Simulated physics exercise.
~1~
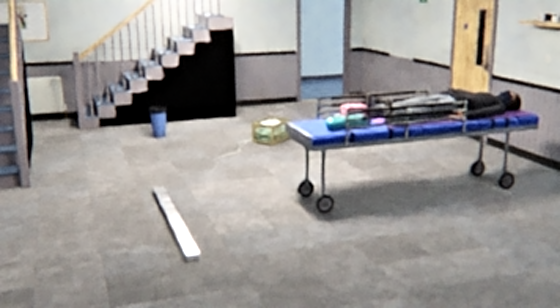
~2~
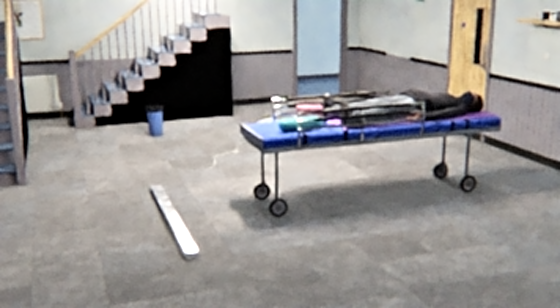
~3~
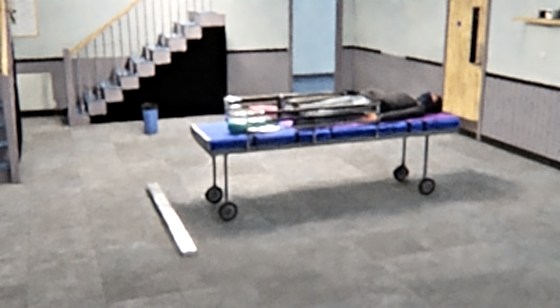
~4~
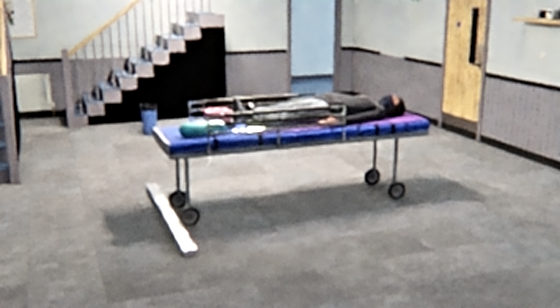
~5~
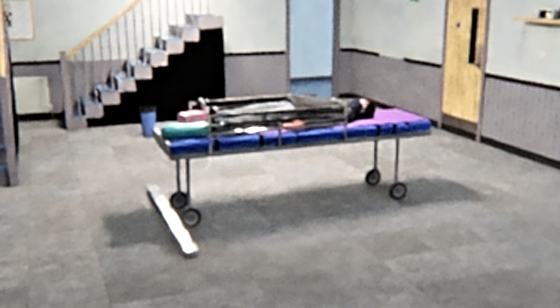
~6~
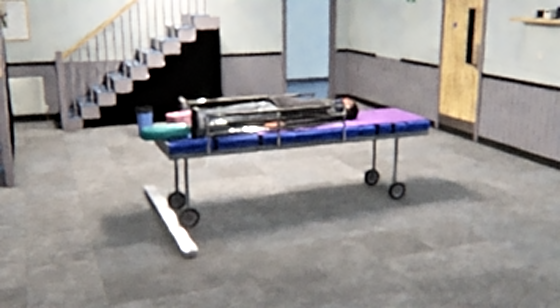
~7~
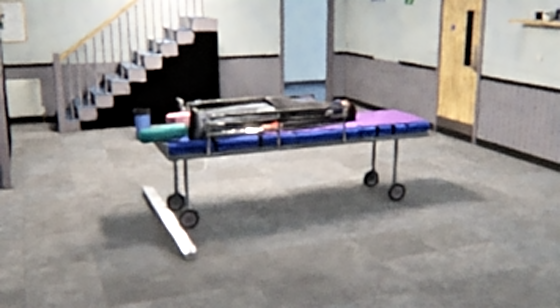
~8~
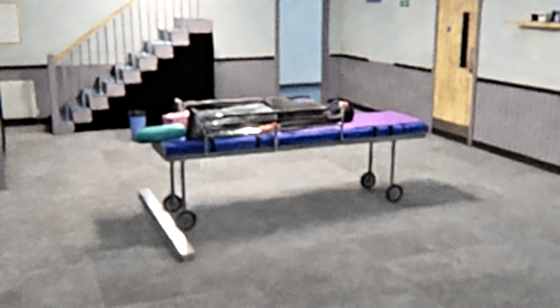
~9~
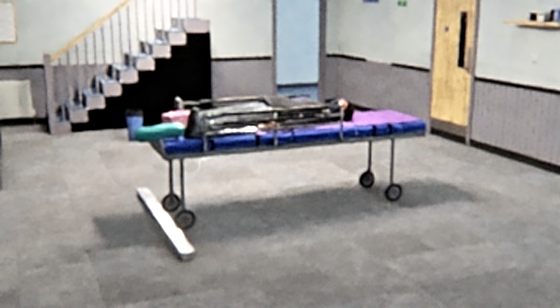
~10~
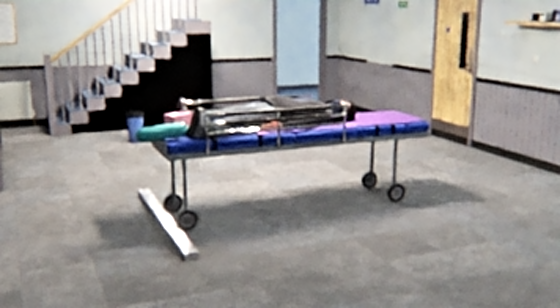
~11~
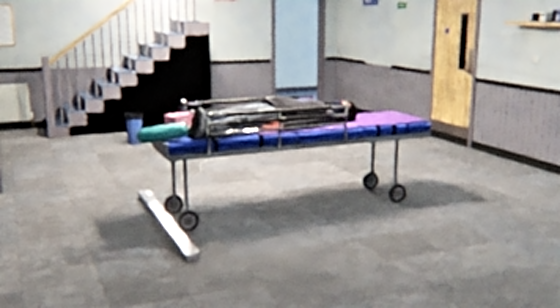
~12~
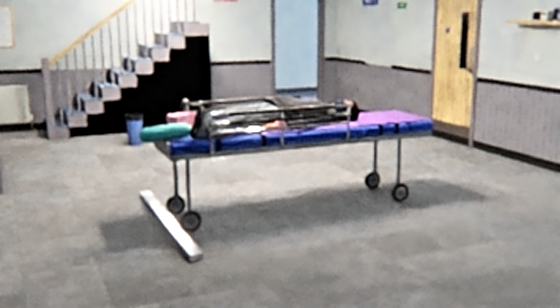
A grey-floored hall with a staircase at the back left, a pale blue door and a wooden door at the right is seen from slightly above, the view drifting a little. A wheeled stretcher with a blue pad carries a dark-clothed person lying feet to the left, with a teal bottle and a pink box near the feet. It rolls left towards a white sill on the floor and stops abruptly against it. The person, bottle and box keep sliding left along the pad, then settle. All remain on the stretcher, the feet short of its left end.
